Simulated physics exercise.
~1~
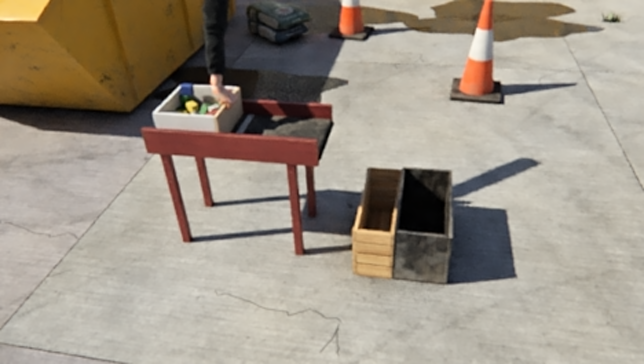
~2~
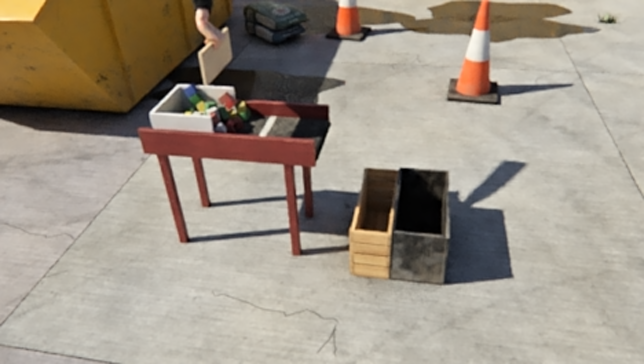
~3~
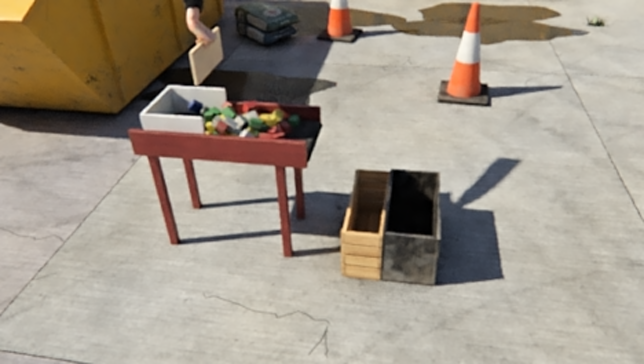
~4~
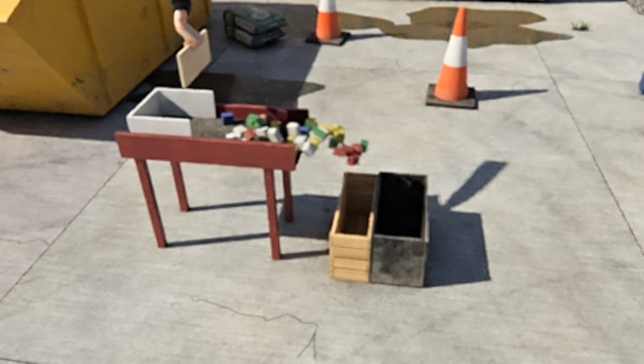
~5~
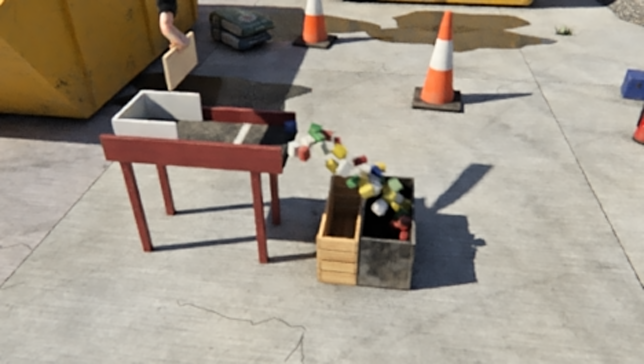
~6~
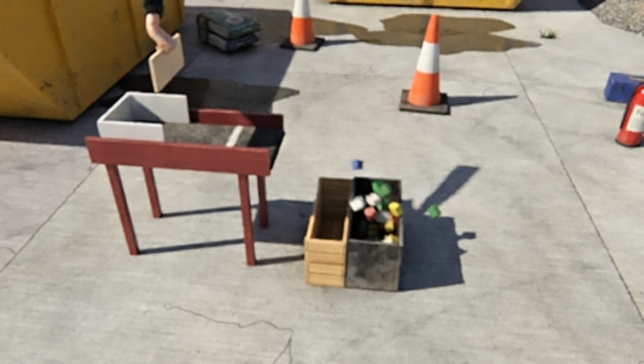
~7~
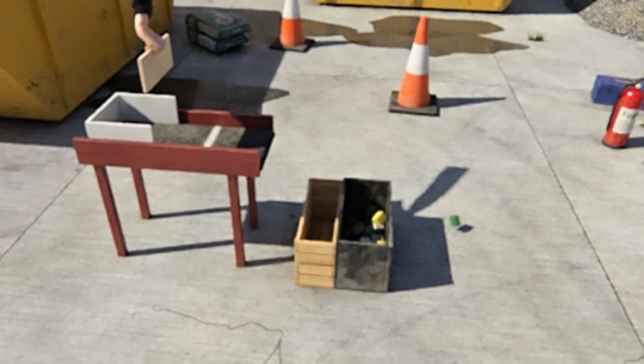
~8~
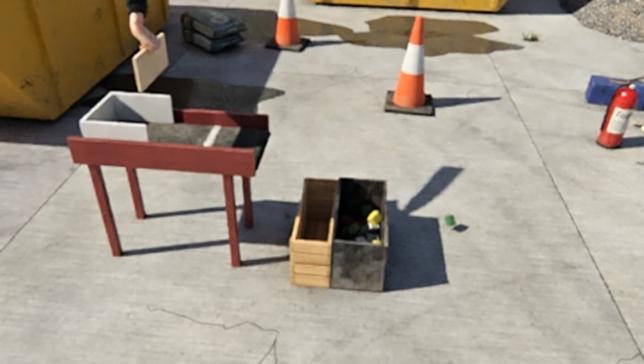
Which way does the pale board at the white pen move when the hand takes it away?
It moves up, lifted by the hand clear of the pen and held above the belt.
